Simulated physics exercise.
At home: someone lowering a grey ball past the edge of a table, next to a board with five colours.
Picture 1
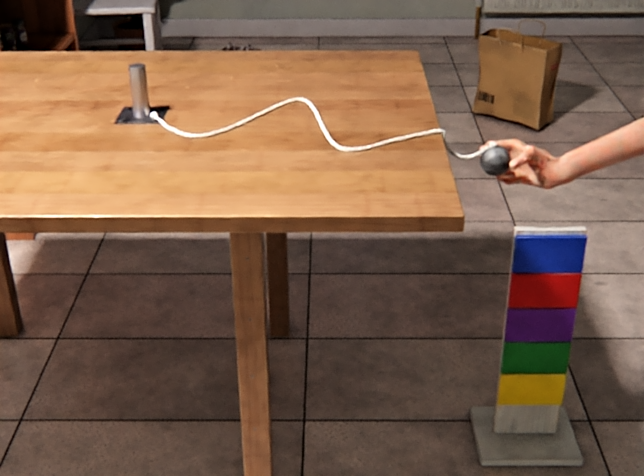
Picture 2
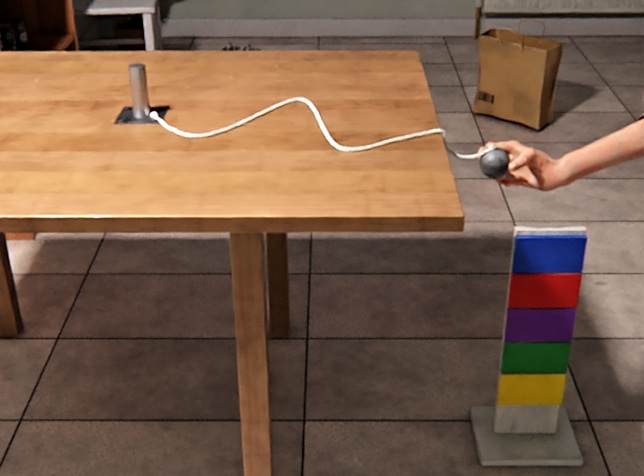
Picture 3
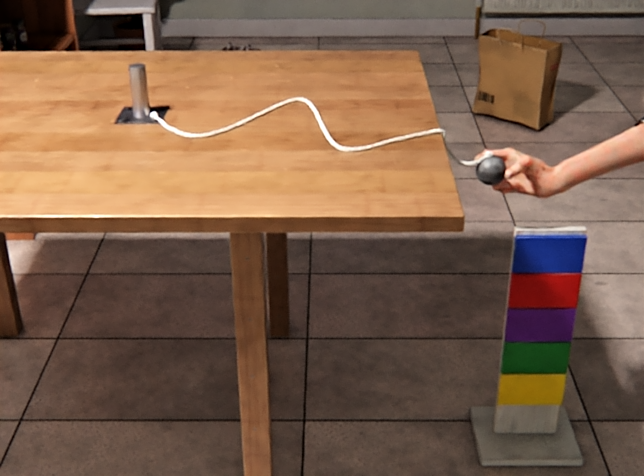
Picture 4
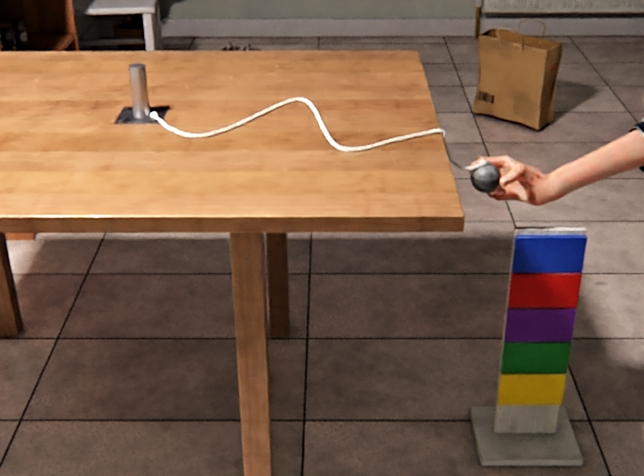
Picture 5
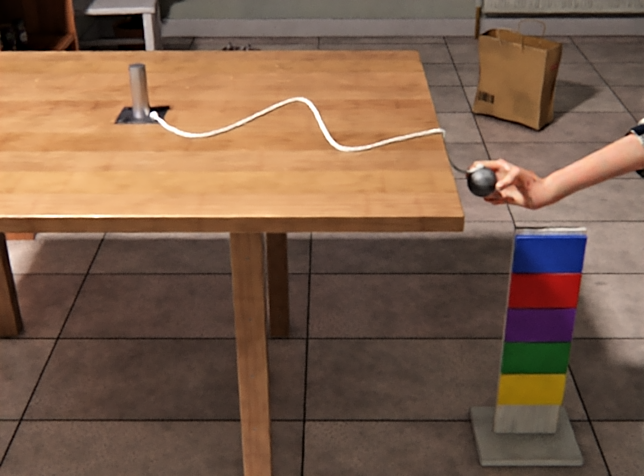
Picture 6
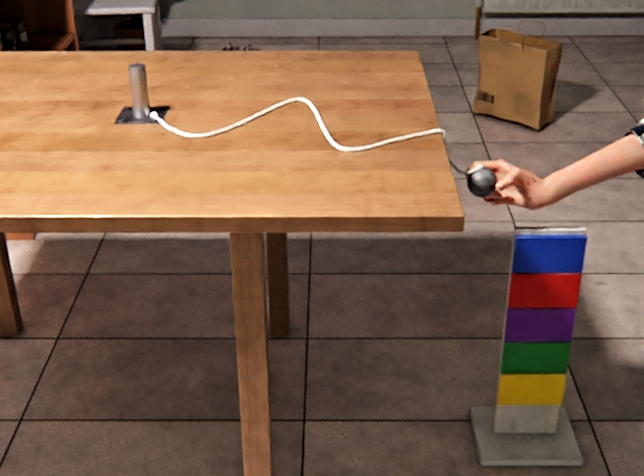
Hand holding a grey ball tied to a white cord shifting slightly down and left beside a wooden table, then staying still.
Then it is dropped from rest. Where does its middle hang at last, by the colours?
At green.
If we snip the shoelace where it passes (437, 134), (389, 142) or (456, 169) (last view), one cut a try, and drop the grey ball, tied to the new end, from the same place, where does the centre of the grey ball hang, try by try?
In that order: (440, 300), (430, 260) and (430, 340).
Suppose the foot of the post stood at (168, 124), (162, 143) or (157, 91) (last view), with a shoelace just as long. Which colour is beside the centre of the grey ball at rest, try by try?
It would be yellow; yellow; green.
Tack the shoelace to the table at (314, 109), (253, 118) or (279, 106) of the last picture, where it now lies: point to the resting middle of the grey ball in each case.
In that order: (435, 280), (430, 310) and (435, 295).
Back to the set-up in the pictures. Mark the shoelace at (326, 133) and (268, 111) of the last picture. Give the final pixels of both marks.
At (438, 156), then (327, 120).
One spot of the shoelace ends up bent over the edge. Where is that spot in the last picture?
At (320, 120), roughly.
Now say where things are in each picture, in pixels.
Grey ball (496, 161); blue (550, 256); red (545, 292); purple (540, 326); green (536, 359); yellow (532, 390), in the first picture.
Grey ball (495, 163); shoelace through (175, 130) (252, 118) (311, 104) (331, 140) (411, 137), in the second picture.
Grey ball (491, 170), in the third picture.
Grey ball (486, 178); shoelace through (175, 130) (252, 118) (311, 104) (331, 140) (411, 137), in the fourth picture.
Grey ball (482, 182), in the fifth picture.
Grey ball (482, 182); shoelace through (175, 130) (252, 118) (311, 104) (331, 140) (411, 137), in the sixth picture.
Soon after, ball near (434, 341); level with green.
Then, ball near (417, 345); level with green.
At rest, ball near (420, 350); level with green. Its centre hangs level with the green band.
